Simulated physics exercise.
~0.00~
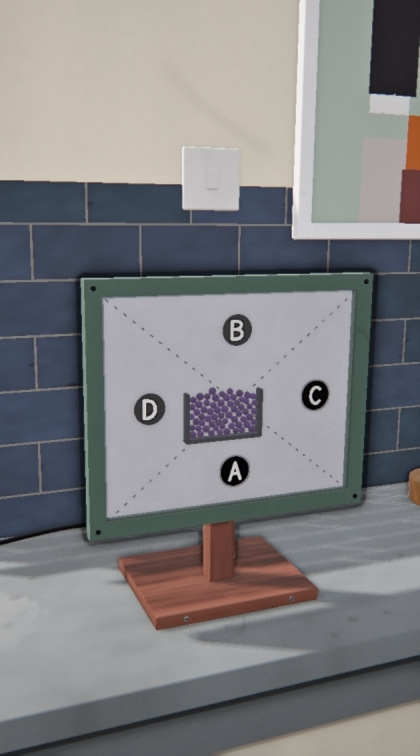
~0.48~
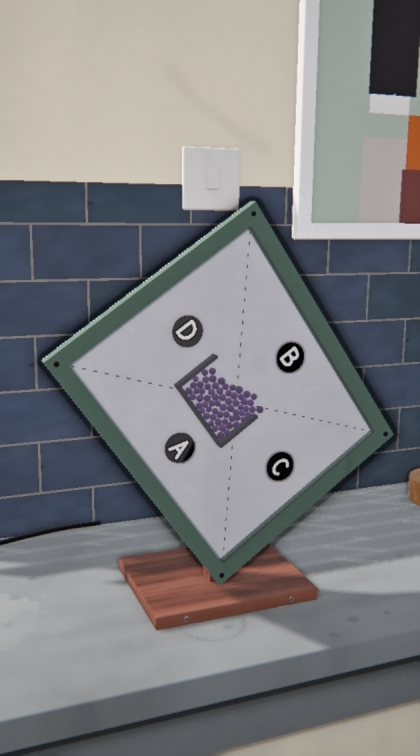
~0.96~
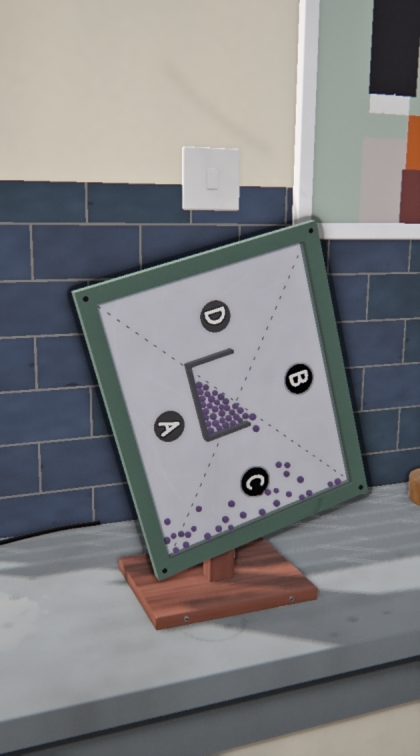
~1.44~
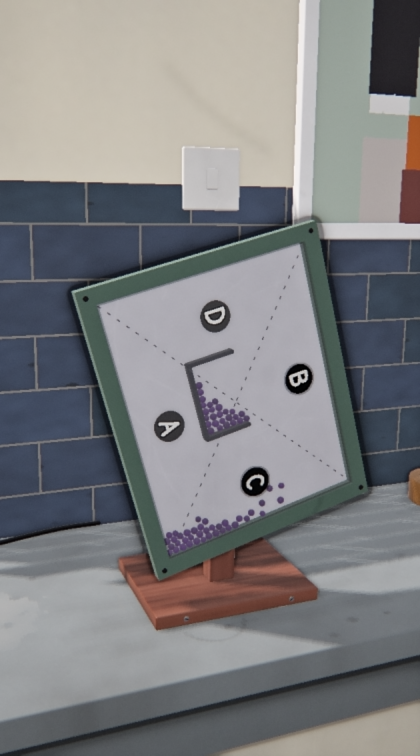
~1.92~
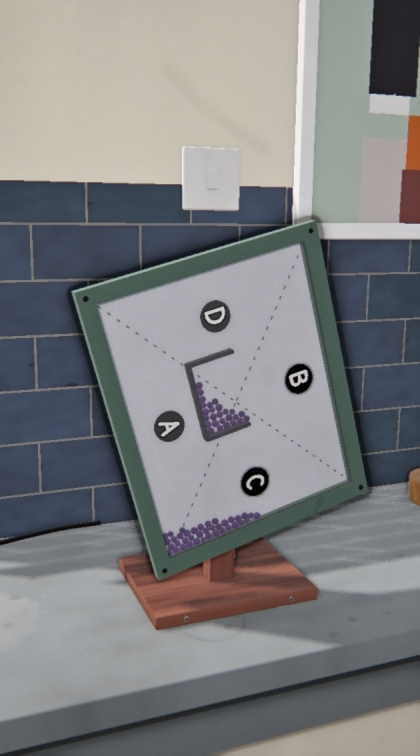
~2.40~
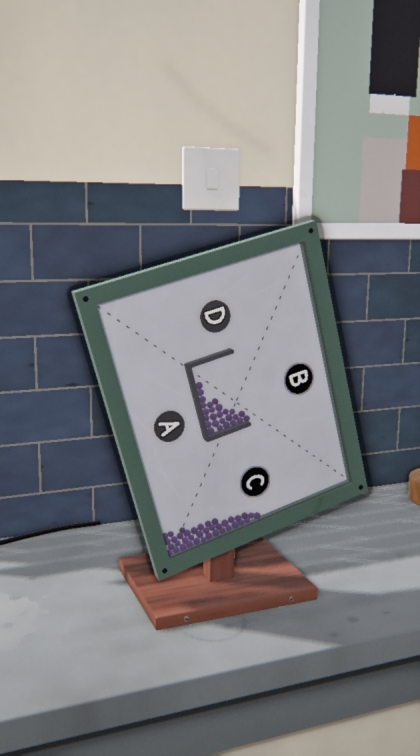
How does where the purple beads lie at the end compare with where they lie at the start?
At the start the beads all sit together in the small tray at the middle of the case. At the end some remain in the tray's corner, while many others lie piled in the lower left corner of the tilted case.
